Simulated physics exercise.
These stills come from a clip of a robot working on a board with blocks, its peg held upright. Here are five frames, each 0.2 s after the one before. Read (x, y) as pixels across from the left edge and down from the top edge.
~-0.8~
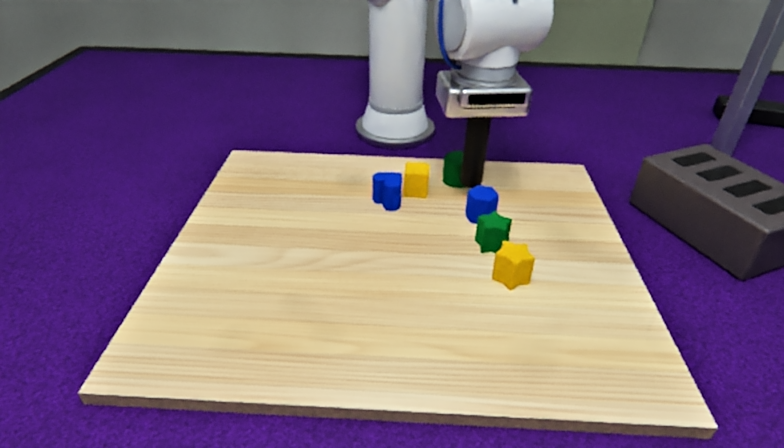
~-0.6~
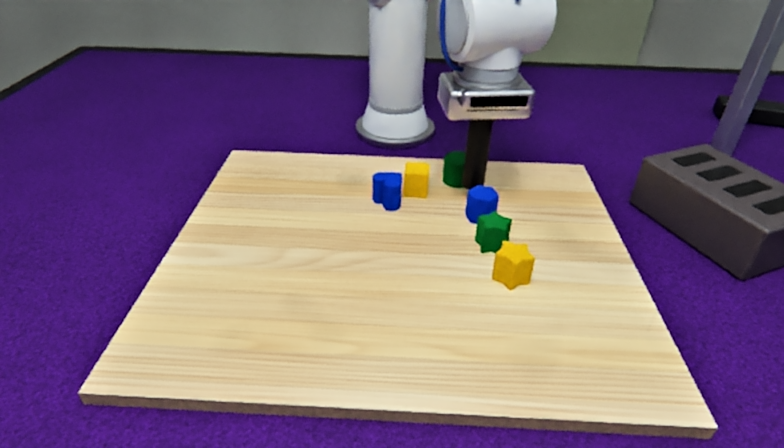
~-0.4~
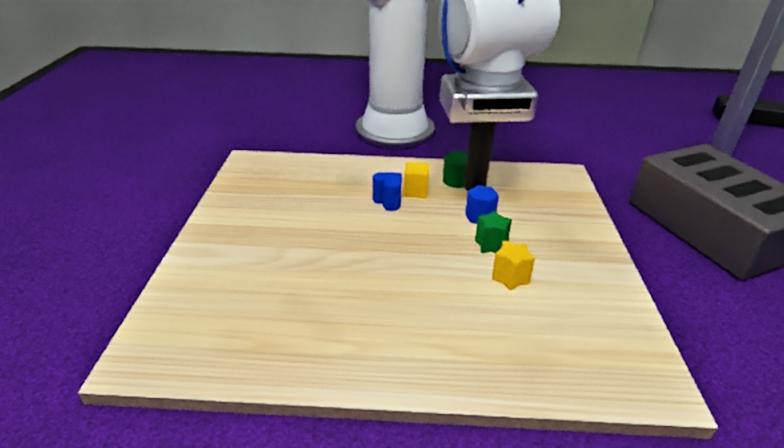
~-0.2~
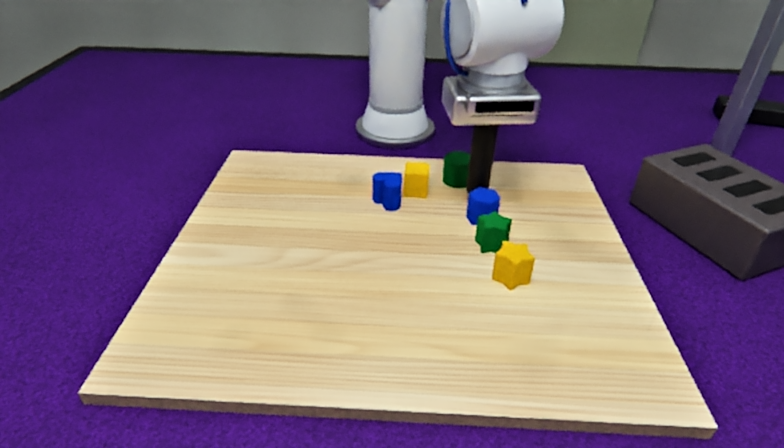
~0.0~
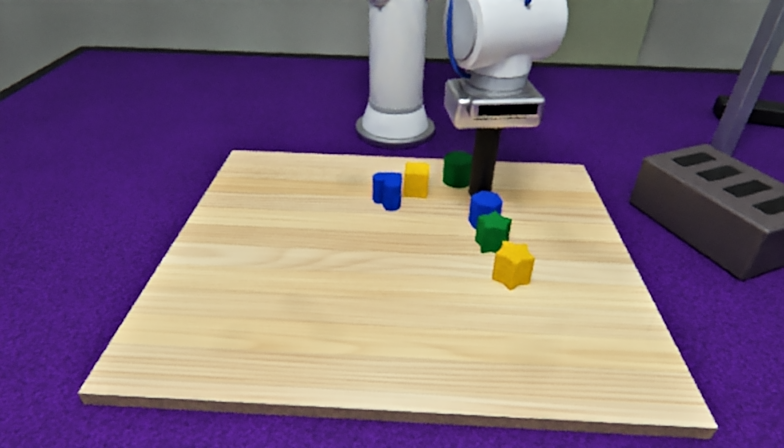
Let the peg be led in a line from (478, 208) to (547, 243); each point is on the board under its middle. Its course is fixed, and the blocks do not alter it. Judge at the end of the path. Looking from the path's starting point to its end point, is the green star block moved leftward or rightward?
Shifted right.
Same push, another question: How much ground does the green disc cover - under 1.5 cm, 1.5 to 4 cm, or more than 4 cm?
I reckon it covers less than 1.5 cm.
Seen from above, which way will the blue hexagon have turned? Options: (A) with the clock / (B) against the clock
Answer: A.
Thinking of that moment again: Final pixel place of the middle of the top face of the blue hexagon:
In the picture, it is at (504, 211).
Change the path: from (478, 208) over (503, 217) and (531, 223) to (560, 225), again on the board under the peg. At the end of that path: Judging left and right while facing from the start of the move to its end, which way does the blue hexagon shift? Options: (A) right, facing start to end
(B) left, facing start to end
Choice A: Right, facing start to end.
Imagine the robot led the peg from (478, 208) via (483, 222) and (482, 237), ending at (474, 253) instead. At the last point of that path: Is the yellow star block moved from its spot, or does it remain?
Moved.
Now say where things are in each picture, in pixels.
Peg tip (471, 183); block tops, green disc (459, 157); blue hexagon (484, 192); green star block (495, 220), in the first frame.
Peg (473, 186); blocks unchanged, in the second frame.
Peg (475, 189); blocks unchanged, in the third frame.
Peg (477, 192); blue hexagon (485, 194), in the fourth frame.
Peg (479, 195); green disc (459, 157); blue hexagon (487, 198); green star block (495, 220), in the fifth frame.
The first path, step by step. One third of the way, peg (502, 206); blue hexagon (497, 208), turned 50° clockwise; green star block (497, 226), turned 20° clockwise.
Two thirds of the way, peg (525, 217); blue hexagon (504, 211), turned 90° clockwise; green star block (494, 229).
At the end, peg (550, 230); green disc in place; blue hexagon (504, 211), turned 90° clockwise; green star block (494, 229).
